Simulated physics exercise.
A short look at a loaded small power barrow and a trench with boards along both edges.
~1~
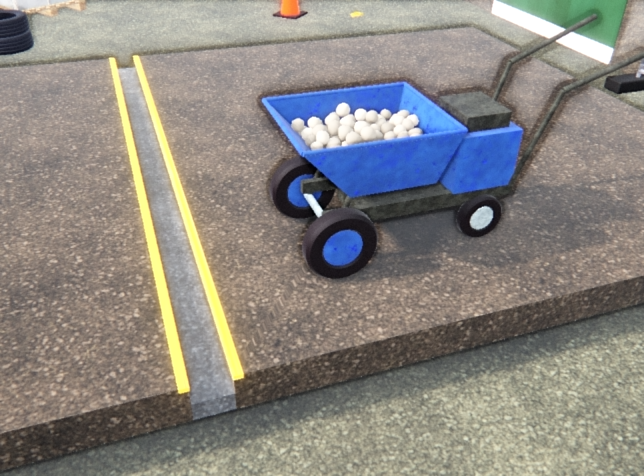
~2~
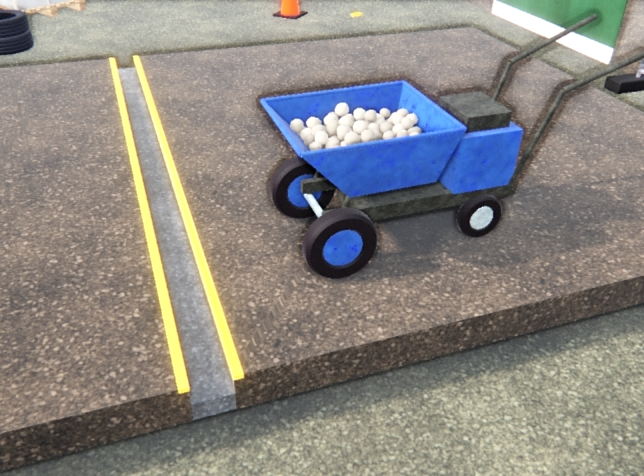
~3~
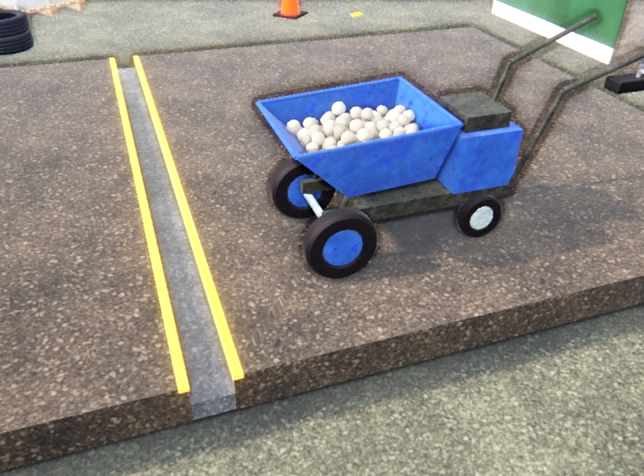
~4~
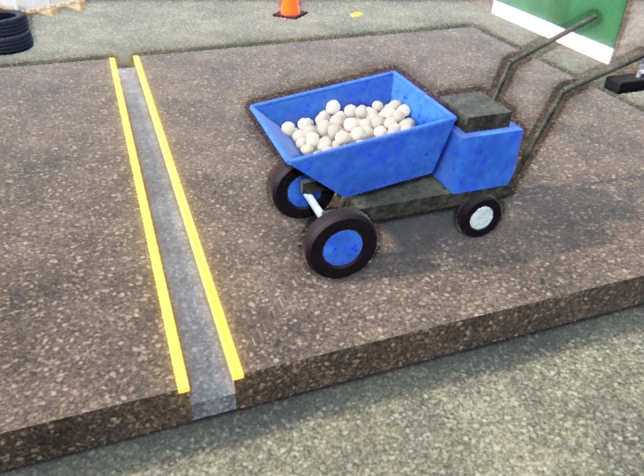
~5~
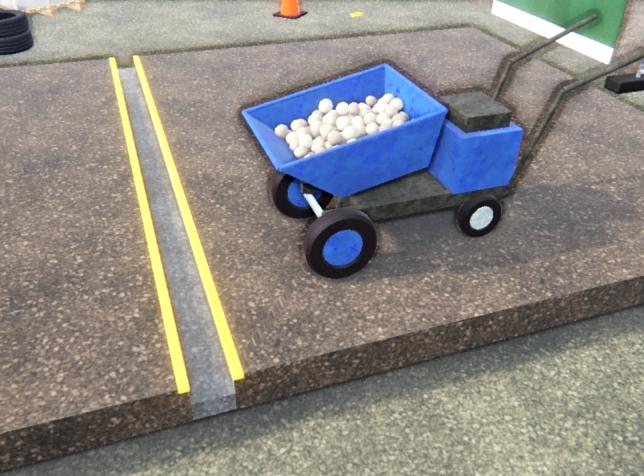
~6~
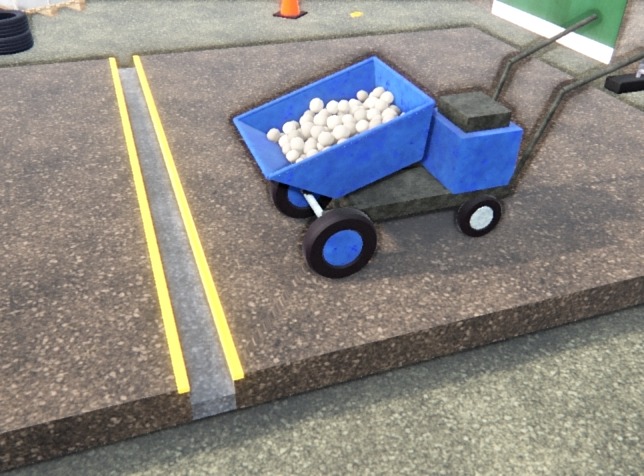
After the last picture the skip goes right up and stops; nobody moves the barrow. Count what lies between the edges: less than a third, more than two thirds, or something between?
It catches from one third to two thirds.
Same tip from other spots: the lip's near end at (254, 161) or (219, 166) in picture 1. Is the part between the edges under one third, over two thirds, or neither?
First below one third, then below one third.
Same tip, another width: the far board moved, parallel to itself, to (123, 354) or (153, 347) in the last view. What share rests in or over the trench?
The first gives 90 %, the second 70 %.
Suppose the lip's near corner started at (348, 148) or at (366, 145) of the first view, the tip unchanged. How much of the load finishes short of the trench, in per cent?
Near 40 % and 50 %.
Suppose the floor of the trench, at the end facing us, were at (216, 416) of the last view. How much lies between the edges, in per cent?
Some 70 per cent.
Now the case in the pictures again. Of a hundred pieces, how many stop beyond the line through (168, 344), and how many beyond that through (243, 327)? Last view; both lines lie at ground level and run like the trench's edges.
Roughly 20 per cent, and 70 per cent.
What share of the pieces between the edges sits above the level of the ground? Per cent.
Roughly 35 in a hundred.
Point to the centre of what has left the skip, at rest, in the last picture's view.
At about (178, 265).
Soon after the last picture, skip tipped steeply; all in the skip.
A little later, skip tipped right over; about two thirds in the skip; a small part short of the trench; about a quarter in or heaped over the trench; a stray few beyond it; a stray few falling.
Later still, skip tipped right over; about a quarter in the skip; a small part short of the trench; about half in or heaped over the trench; about a quarter beyond it.
At rest, skip tipped right over; about a quarter in the skip; a small part short of the trench; about half in or heaped over the trench; about a quarter beyond it.
